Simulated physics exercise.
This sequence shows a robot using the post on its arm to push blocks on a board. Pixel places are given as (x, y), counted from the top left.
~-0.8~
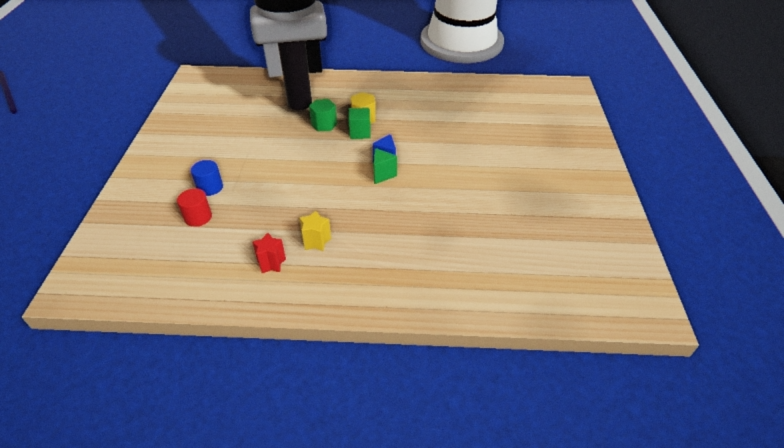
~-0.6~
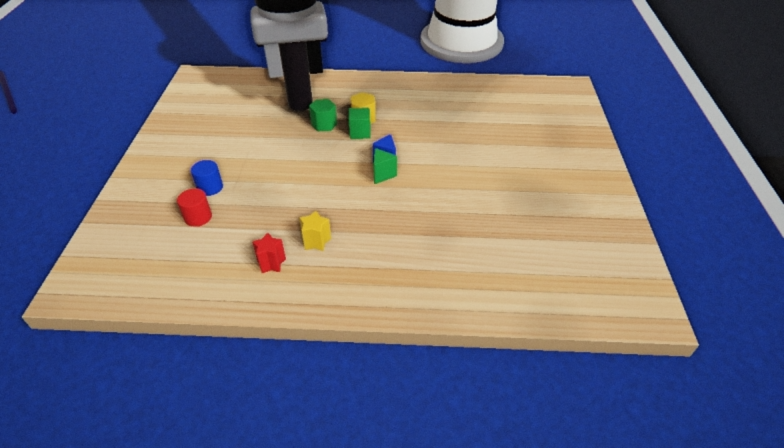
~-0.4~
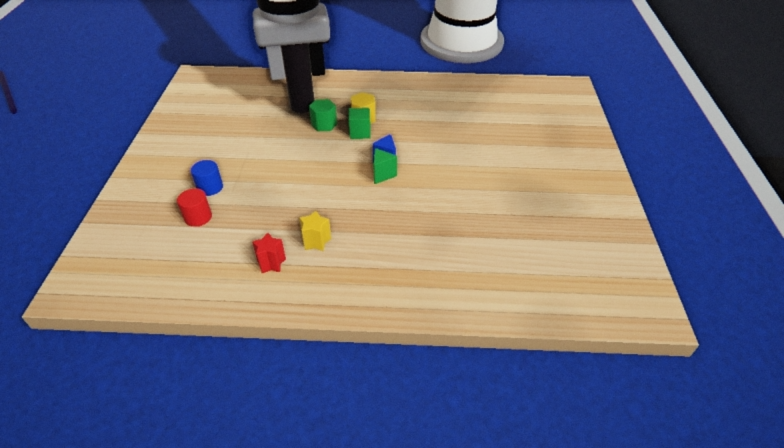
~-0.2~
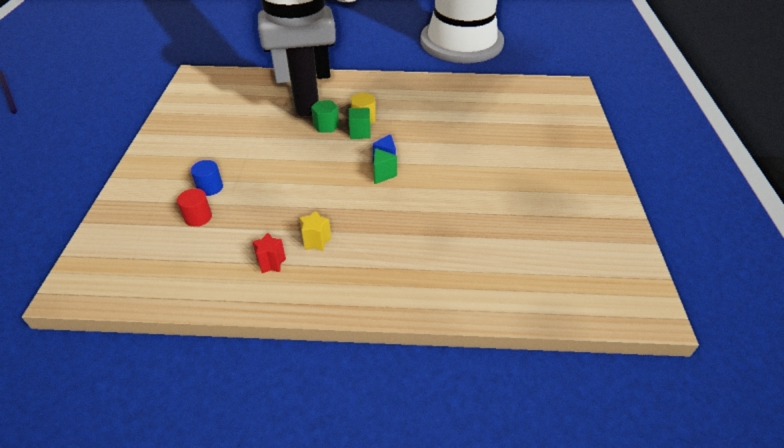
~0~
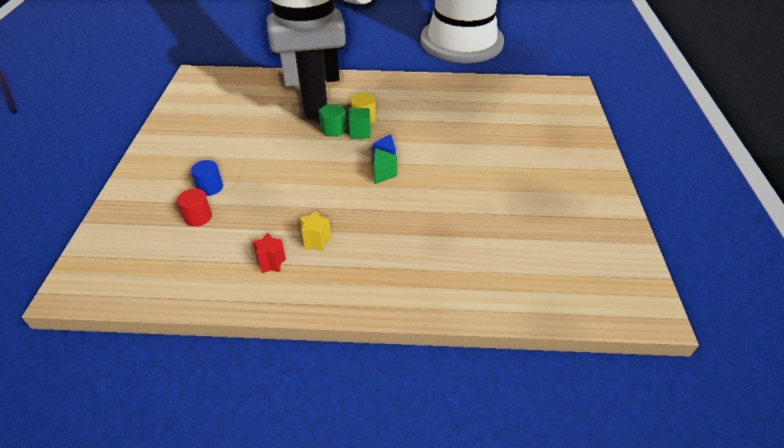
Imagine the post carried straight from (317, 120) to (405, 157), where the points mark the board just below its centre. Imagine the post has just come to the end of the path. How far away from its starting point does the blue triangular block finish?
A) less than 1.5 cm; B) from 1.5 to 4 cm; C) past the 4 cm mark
My pick is C.
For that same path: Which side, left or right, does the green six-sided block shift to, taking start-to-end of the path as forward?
It goes toward the right-hand side.
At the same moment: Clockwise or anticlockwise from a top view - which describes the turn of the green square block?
Turns anticlockwise.
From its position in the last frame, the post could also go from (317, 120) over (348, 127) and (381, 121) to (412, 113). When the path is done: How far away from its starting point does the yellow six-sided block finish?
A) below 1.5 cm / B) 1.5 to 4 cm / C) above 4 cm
Letter C.
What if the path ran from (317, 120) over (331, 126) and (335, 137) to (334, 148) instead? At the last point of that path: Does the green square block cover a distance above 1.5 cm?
My answer is yes.
The first path, step by step. One third of the way, post at (344, 124); green six-sided block at (361, 123); green square block at (382, 117), turned 25° anticlockwise.
Two thirds of the way, post at (374, 137); green six-sided block at (388, 138), turned 30° clockwise; green square block at (398, 118), turned 50° anticlockwise; blue triangular block at (396, 150), turned 15° clockwise.
At the end, post at (405, 149); green six-sided block at (415, 154), turned 55° clockwise; green square block at (402, 118), turned 60° anticlockwise; green triangular block at (383, 159), turned 20° clockwise; blue triangular block at (413, 168), turned 45° clockwise.
